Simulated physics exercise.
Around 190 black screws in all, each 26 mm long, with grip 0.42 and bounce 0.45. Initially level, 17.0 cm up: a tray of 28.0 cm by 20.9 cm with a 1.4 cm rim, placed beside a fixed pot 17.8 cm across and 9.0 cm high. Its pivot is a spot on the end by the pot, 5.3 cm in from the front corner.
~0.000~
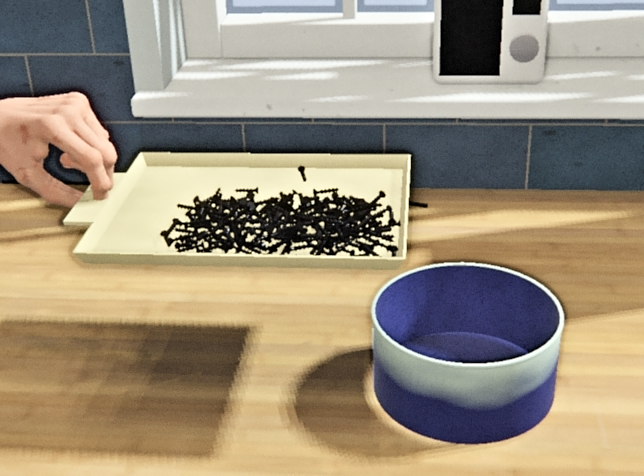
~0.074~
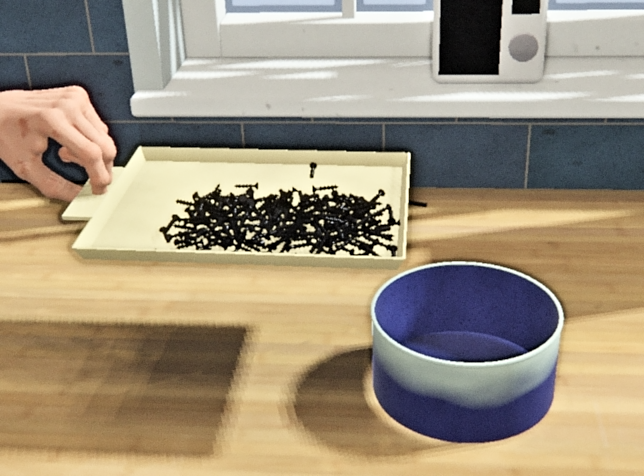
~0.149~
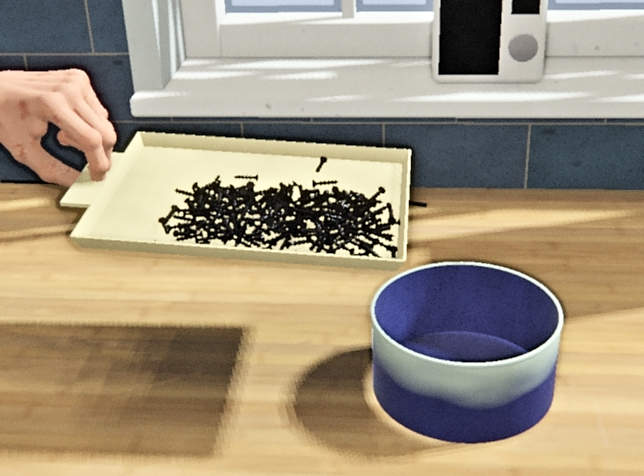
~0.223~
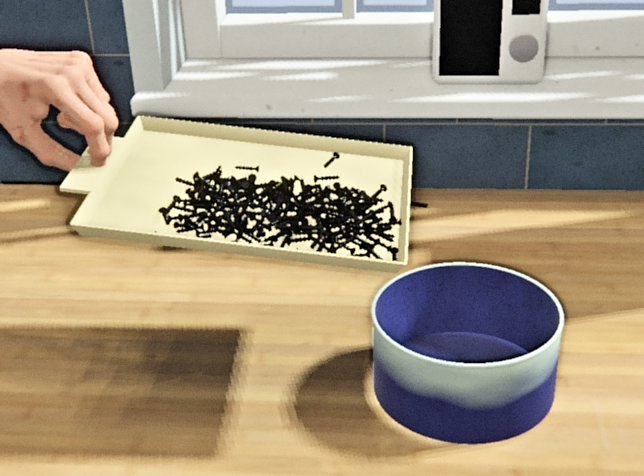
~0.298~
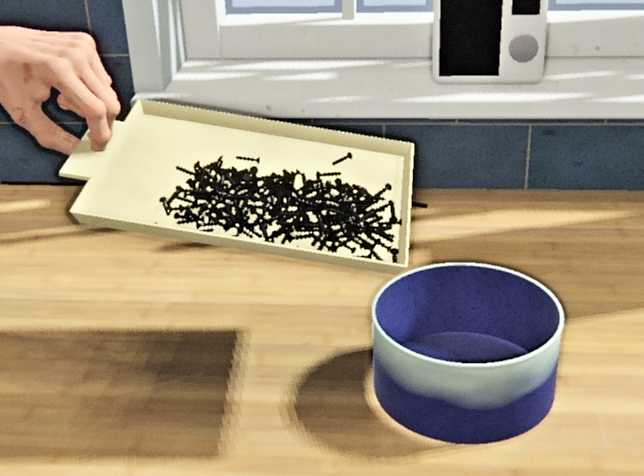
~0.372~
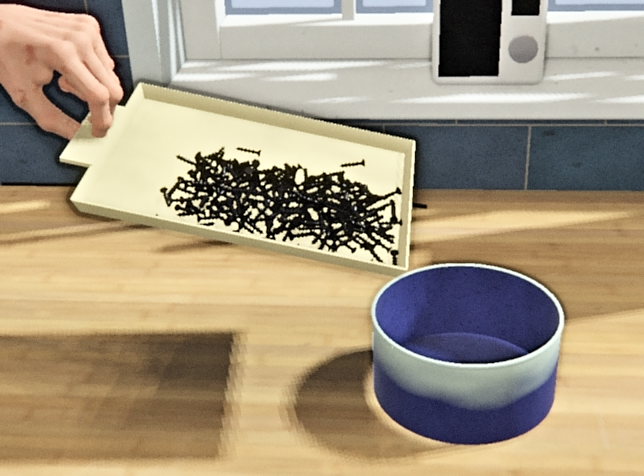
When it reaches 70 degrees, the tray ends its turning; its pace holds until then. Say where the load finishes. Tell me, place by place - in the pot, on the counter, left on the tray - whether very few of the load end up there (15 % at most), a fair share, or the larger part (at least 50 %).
Pot - the larger part, counter - a fair share, tray - very few.
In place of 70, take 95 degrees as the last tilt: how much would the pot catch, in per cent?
70 %.
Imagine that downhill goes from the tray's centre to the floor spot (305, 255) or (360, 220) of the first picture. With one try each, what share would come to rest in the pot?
The share comes to roughly 25 in a hundred, then roughly 90 in a hundred.
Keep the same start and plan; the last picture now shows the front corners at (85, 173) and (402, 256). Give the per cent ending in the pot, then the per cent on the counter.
In the pot: 85 per cent; on the counter: 15 per cent.
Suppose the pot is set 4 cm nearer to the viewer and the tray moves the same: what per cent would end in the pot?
I'd say some 95 per cent would end up there.
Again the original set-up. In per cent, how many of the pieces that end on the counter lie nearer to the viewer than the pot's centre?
I'd put it at around 100 per cent.
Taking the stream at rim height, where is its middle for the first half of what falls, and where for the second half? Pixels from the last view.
Early half: About (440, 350); late half: (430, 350).
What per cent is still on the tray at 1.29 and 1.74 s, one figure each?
About 75, 5.
After 0.92 s, tilt 41 degrees; the tray holds 100 %, the pot 0 %.
After 1.29 s, tilt 59 degrees; the tray holds 75 %, the pot 5 %.
After 1.74 s, tilt 70 degrees; the tray holds 5 %, the pot 60 %.
At rest (2.8 s), pot 65 %, counter 30 %, tray 0 %.
